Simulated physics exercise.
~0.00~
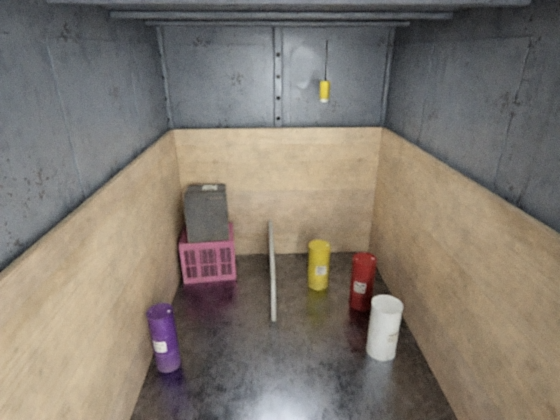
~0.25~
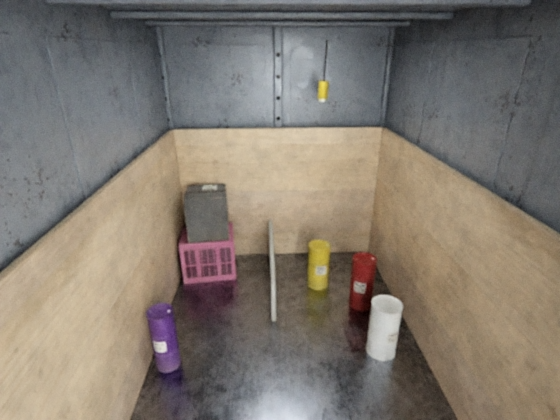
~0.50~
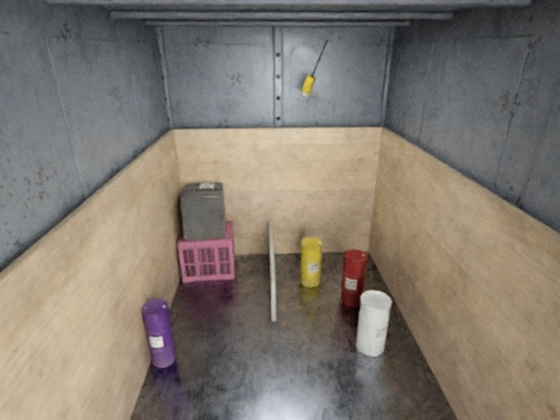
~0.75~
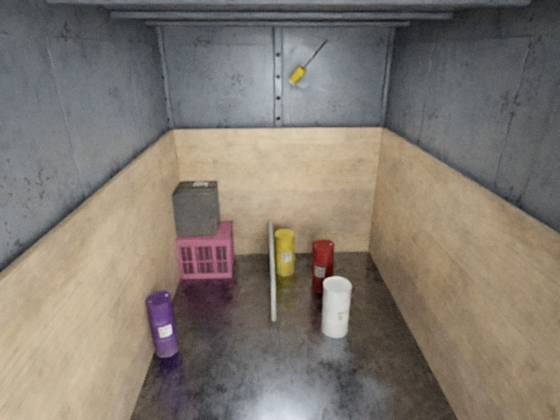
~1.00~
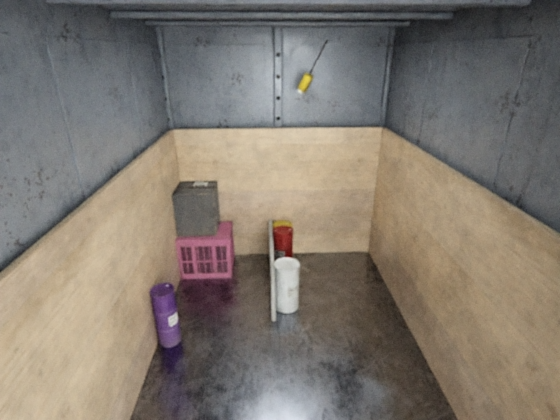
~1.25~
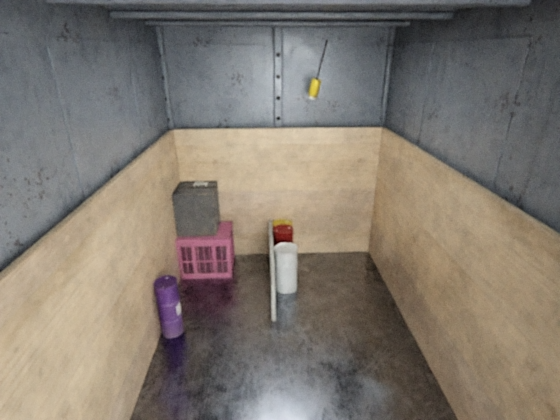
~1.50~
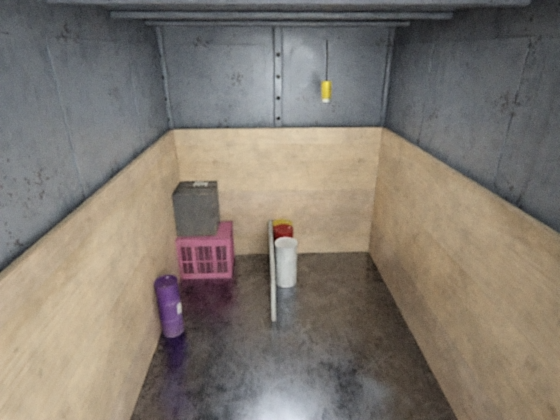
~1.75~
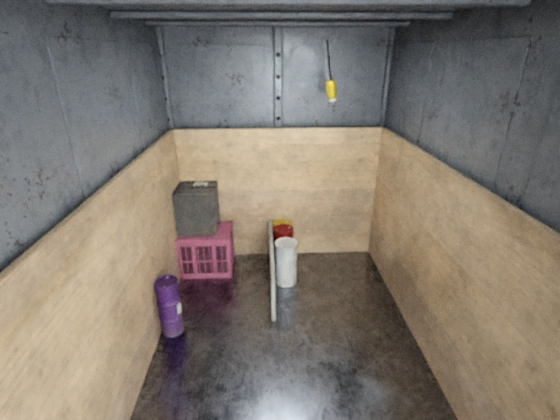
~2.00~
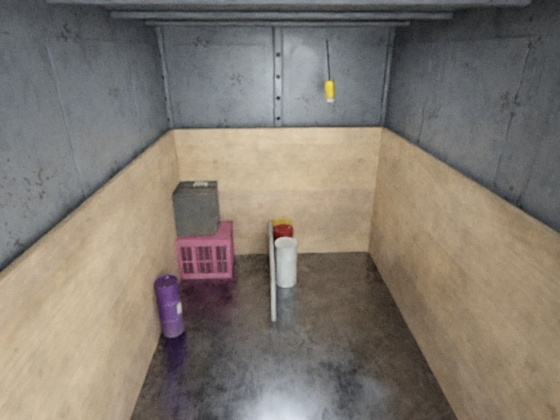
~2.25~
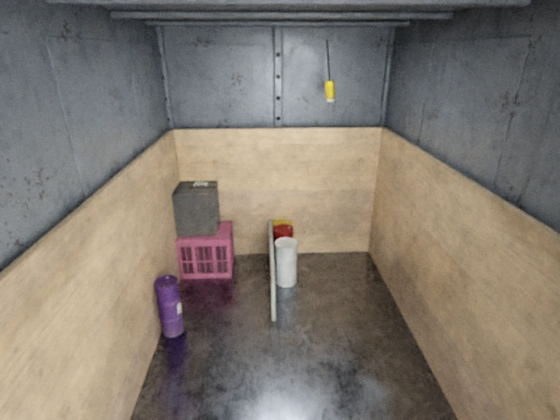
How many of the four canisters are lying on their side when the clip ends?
None of them are. The yellow, white, purple and red canisters all slide but are still standing upright at the end.
The clip opens inside a cargo bay with wooden lower walls, where a grey box rests on a pink crate at the left, a purple canister stands nearer, and yellow, red and white canisters stand right of a low divider. A small yellow lamp hanging at the back swings to the left, and the three canisters on the right begin sliding left. They reach the divider and bunch up beside it, while the purple one slips a little way towards the back. The white canister then slides further back. Finally everything on the floor rests, with all four canisters upright and the box still on the crate.
